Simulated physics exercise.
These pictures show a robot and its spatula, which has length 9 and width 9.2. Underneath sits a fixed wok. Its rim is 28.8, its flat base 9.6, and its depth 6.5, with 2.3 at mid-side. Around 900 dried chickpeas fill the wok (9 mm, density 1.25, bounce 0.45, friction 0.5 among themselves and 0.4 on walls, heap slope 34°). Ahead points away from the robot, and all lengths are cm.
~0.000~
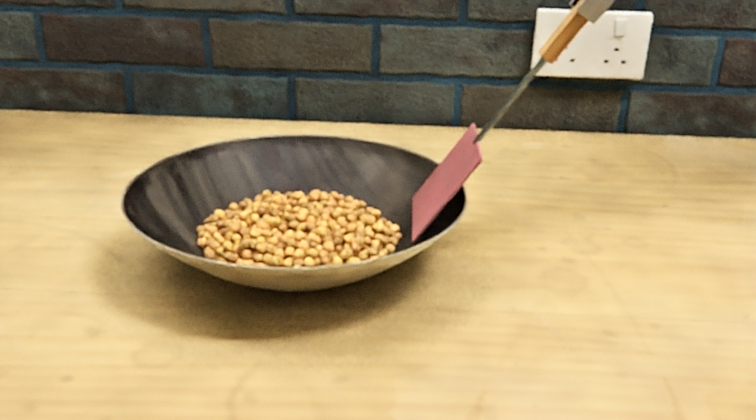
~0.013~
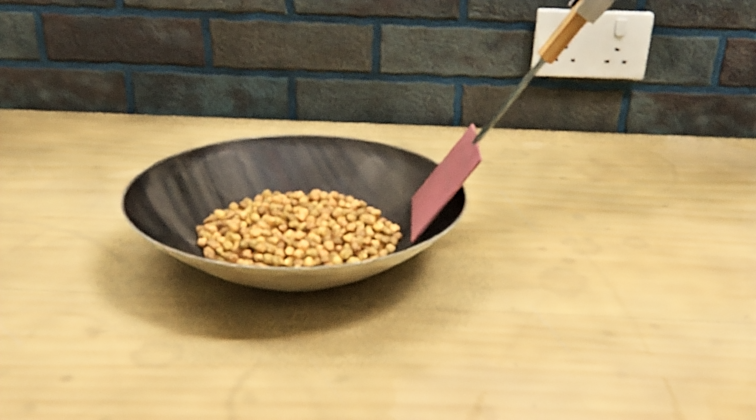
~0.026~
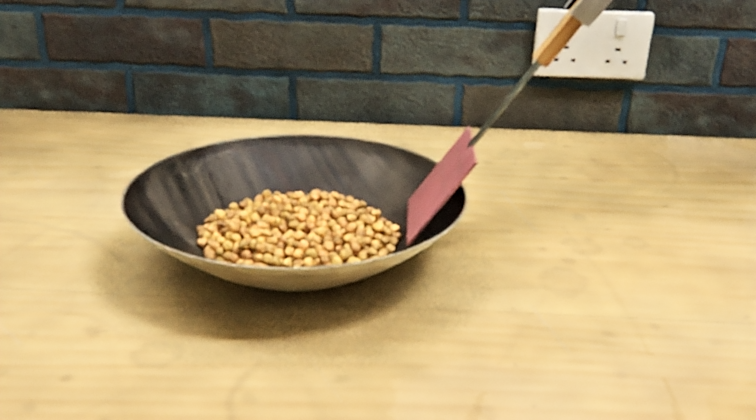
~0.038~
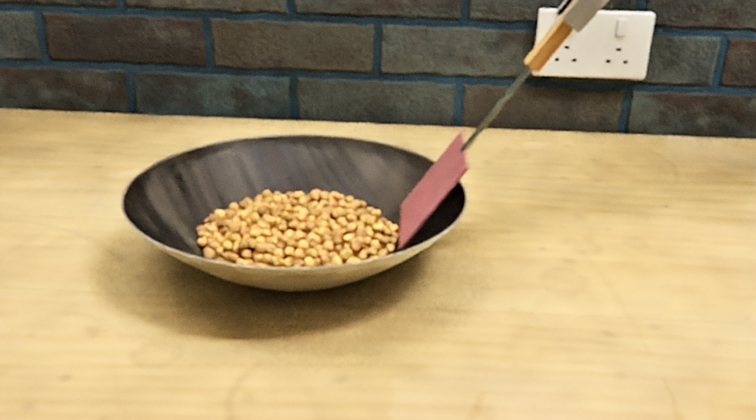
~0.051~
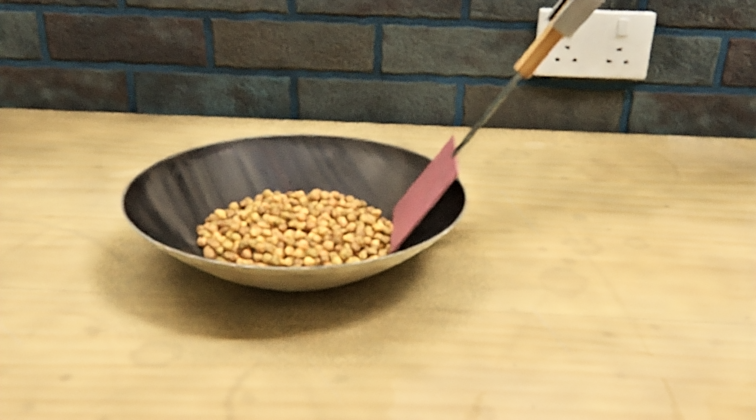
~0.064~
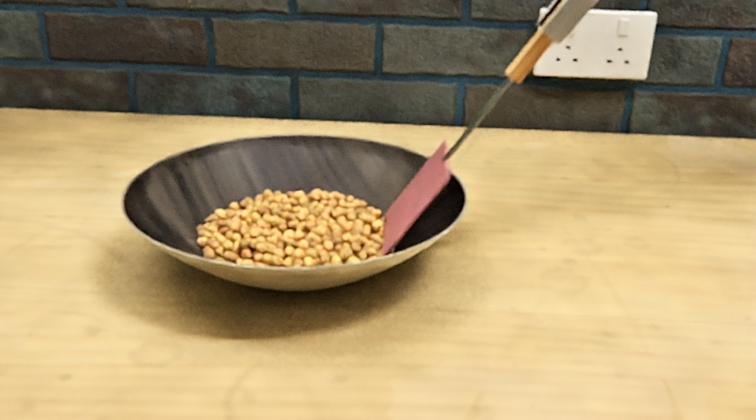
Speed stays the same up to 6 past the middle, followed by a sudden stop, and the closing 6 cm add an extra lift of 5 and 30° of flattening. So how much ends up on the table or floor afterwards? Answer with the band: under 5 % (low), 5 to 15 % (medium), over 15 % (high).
Low, under 5 %.
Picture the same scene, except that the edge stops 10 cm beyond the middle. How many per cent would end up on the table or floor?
Then around 20 per cent.
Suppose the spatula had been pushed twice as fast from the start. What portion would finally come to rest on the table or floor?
Then roughly 15 percent.
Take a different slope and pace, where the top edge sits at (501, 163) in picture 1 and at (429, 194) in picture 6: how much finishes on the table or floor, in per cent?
About 20 per cent.
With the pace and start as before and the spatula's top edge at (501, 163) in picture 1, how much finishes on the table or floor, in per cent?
Spill: Approx. 0 per cent.
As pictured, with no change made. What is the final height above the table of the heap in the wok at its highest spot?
It reaches roughly 7.0 cm.
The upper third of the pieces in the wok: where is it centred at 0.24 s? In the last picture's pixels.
Near (231, 209).
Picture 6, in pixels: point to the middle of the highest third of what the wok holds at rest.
It is centred near (196, 206).
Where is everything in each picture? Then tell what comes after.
The first picture shows the spatula top edge at (478, 140), sloping 56°; upper third of the load around (299, 228), from x 200 to 395, top at y 195; 900 in the wok.
The second picture shows the spatula top edge at (477, 141), sloping 56°; upper third of the load around (299, 228), from x 200 to 395, top at y 195.
The third picture shows the spatula top edge at (473, 143), sloping 56°; upper third of the load around (299, 228), from x 200 to 395, top at y 195.
The fourth picture shows the spatula top edge at (465, 148), sloping 56°; upper third of the load around (299, 228), from x 200 to 395, top at y 195.
The fifth picture shows the spatula top edge at (456, 153), sloping 56°; upper third of the load around (299, 228), from x 200 to 395, top at y 195.
The sixth picture shows the spatula top edge at (447, 158), sloping 56°; upper third of the load around (300, 227), from x 200 to 395, top at y 195; 900 in the wok.
After 0.15 s, sloping 56°, highest piece 7 above the table; 900 in the wok.
After 0.24 s, sloping 44°, highest piece 7 above the table; 900 in the wok.
After 0.49 s, sloping 26°, highest piece 7 above the table; 892 in the wok, 2 on the table or floor, 6 on the blade or in flight.
After 1.54 s, sloping 26°, highest piece 7 above the table; 892 in the wok, 8 on the table or floor.
In the end, 892 in the wok, 8 on the table or floor. That is 1 % on the table or floor.
